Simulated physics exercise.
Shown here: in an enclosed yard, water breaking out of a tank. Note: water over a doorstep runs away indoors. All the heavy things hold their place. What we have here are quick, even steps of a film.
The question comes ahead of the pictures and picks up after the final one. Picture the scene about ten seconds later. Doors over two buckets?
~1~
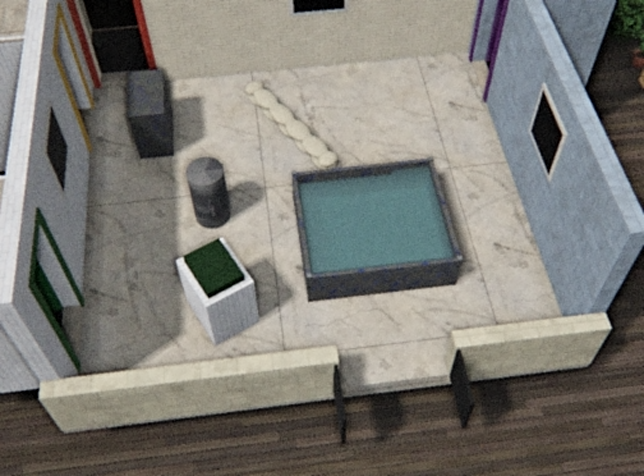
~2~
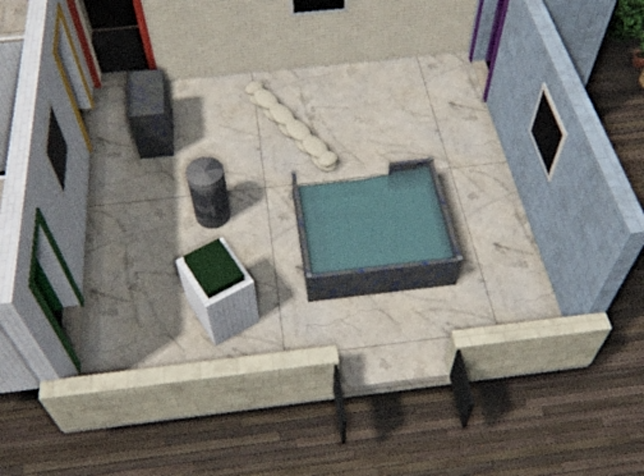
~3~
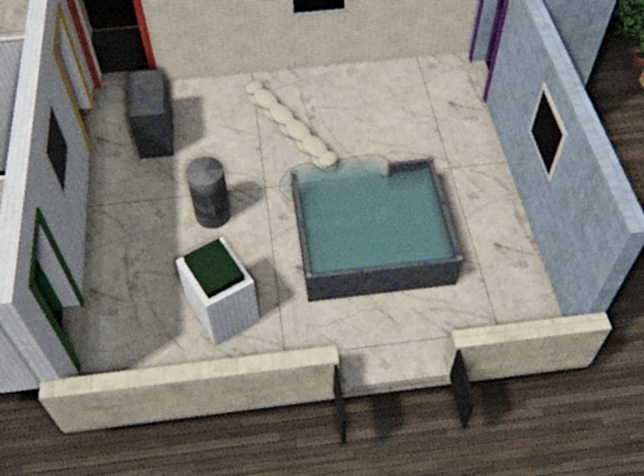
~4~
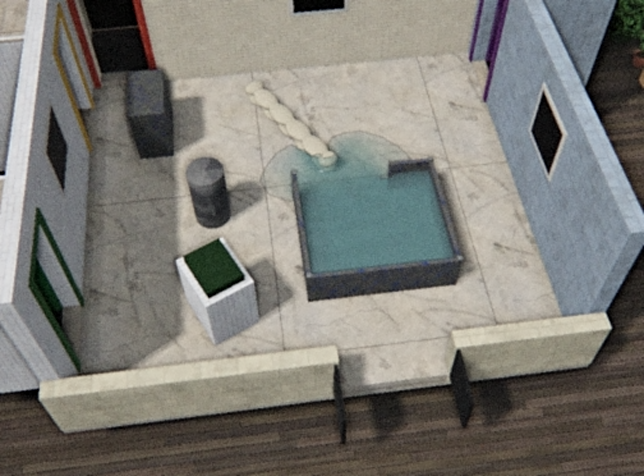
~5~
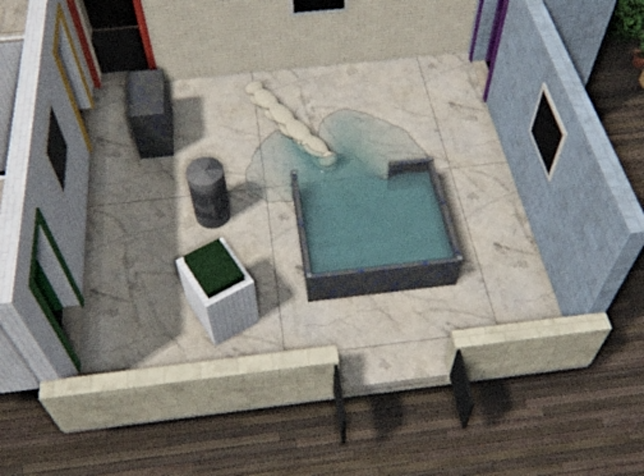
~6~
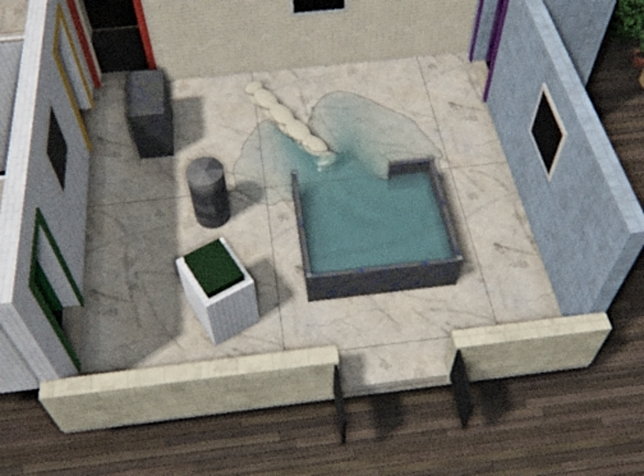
In the end the purple door lets too much in there; the red door lets in little enough there; the green door lets in little enough there; the yellow door lets too much in there.
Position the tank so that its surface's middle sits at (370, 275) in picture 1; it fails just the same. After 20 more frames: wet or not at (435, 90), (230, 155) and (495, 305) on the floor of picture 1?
Taking the three spots in that order, I'd say drenched, then drenched, then spared.
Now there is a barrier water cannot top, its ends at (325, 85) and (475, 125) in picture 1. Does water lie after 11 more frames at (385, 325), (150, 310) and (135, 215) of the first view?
Results in order: Bone-dry / bone-dry / bone-dry.
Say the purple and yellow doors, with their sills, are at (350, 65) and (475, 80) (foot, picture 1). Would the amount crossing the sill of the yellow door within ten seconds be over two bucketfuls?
In this case the yellow door gets beyond it.
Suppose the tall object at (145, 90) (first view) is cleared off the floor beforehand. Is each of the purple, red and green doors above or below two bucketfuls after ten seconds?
Taking them in turn, the purple overshoots, then the red overshoots, then the green undershoots.
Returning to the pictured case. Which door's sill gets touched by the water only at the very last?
My answer: The door marked green.
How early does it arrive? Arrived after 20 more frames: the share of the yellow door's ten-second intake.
I make it 5 per cent.
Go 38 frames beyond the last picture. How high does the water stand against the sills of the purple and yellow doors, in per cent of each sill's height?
Estimate, in order: 220 and 170 percent.
A moment on, water covers 25 % of the floor; the purple door not reached, the red door not reached, the green door not reached, the yellow door not reached.
Next, water covers 40 % of the floor; the purple door wet at the sill, nothing in, the red door wet at the sill, nothing in, the green door not reached, the yellow door not reached.
Then, water covers 50 % of the floor; the purple door over two buckets in, the red door under two buckets in, the green door not reached, the yellow door under two buckets in.
Later, water covers 70 % of the floor; the purple door far over two buckets in, the red door under two buckets in, the green door wet at the sill, nothing in, the yellow door over two buckets in.
In the end, water covers 90 % of the floor; the purple door far over two buckets in, the red door under two buckets in, the green door wet at the sill, nothing in, the yellow door over two buckets in.
